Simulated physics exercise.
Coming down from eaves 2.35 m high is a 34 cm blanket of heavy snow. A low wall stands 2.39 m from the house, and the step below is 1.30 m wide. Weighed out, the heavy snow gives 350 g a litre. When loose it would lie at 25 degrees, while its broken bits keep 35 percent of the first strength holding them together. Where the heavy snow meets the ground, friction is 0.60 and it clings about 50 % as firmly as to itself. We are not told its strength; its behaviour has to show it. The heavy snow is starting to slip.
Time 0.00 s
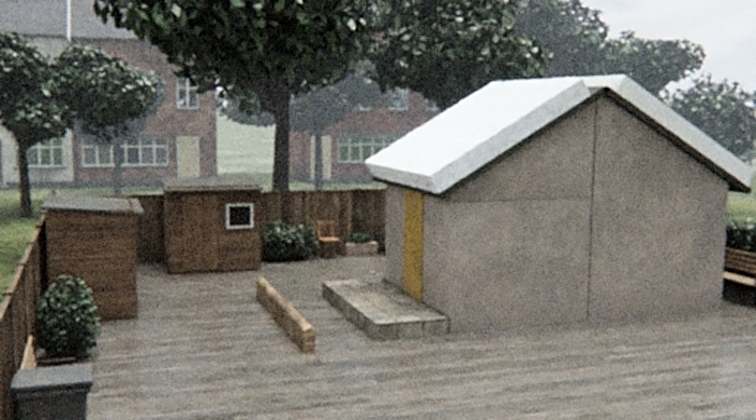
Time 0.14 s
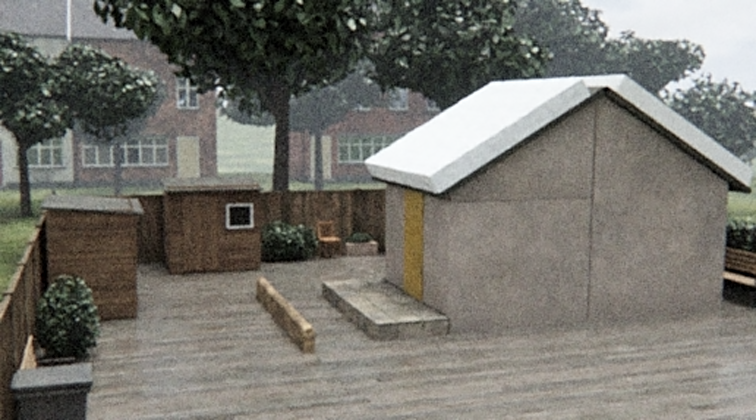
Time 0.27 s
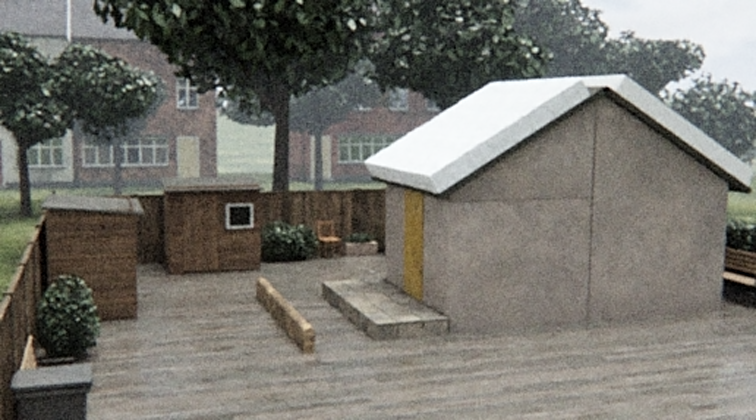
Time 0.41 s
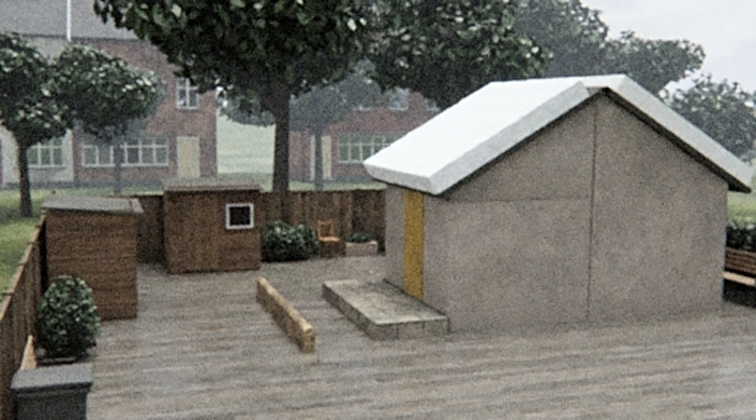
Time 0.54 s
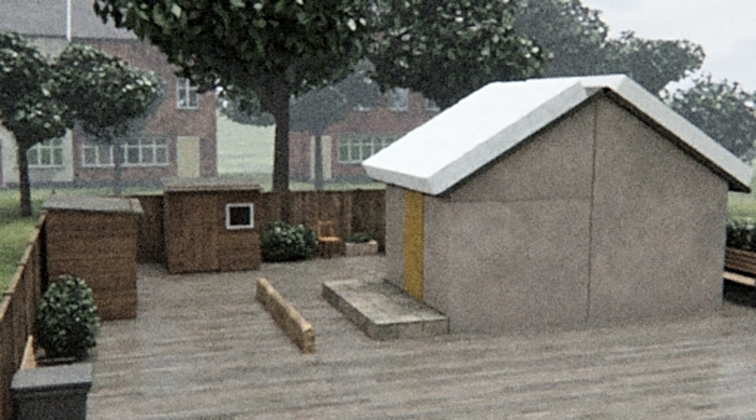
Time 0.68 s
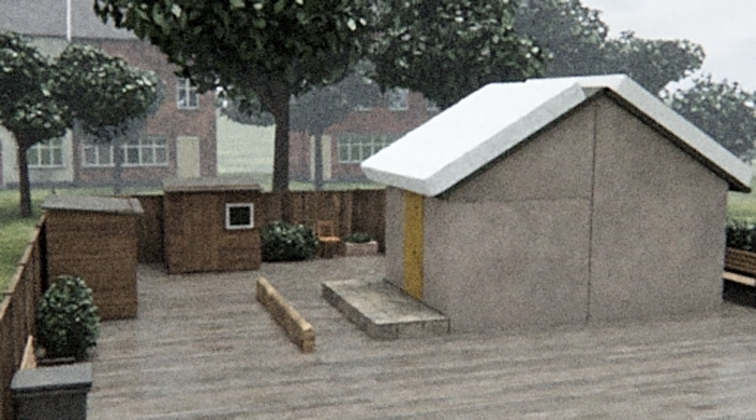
In this clip, rain falls on a yard with a grey house, a yellow door, wooden sheds and trees, while the thick white layer of snow on the house's roof slides very slightly down toward the eaves, staying in one piece.
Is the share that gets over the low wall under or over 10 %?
Once it all settles, the fraction lands not reaching 10 percent.
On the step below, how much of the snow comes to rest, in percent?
I'd estimate close to 25 %.
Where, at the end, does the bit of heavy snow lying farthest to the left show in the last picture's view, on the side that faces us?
Position: Approx. (307, 323).
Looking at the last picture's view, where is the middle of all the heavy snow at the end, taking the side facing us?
That point lands roughly at (360, 317).
After 1.10 s, 99 % is still on the roof and 0 % is past the low wall.
After 1.60 s, 83 % is still on the roof and 0 % is past the low wall.
After 2.10 s, 63 % is still on the roof and 0 % is past the low wall.
After 2.60 s, 35 % is still on the roof and 0 % is past the low wall.
After 5.30 s, at the end, none is still on the roof and 0 % is past the low wall.
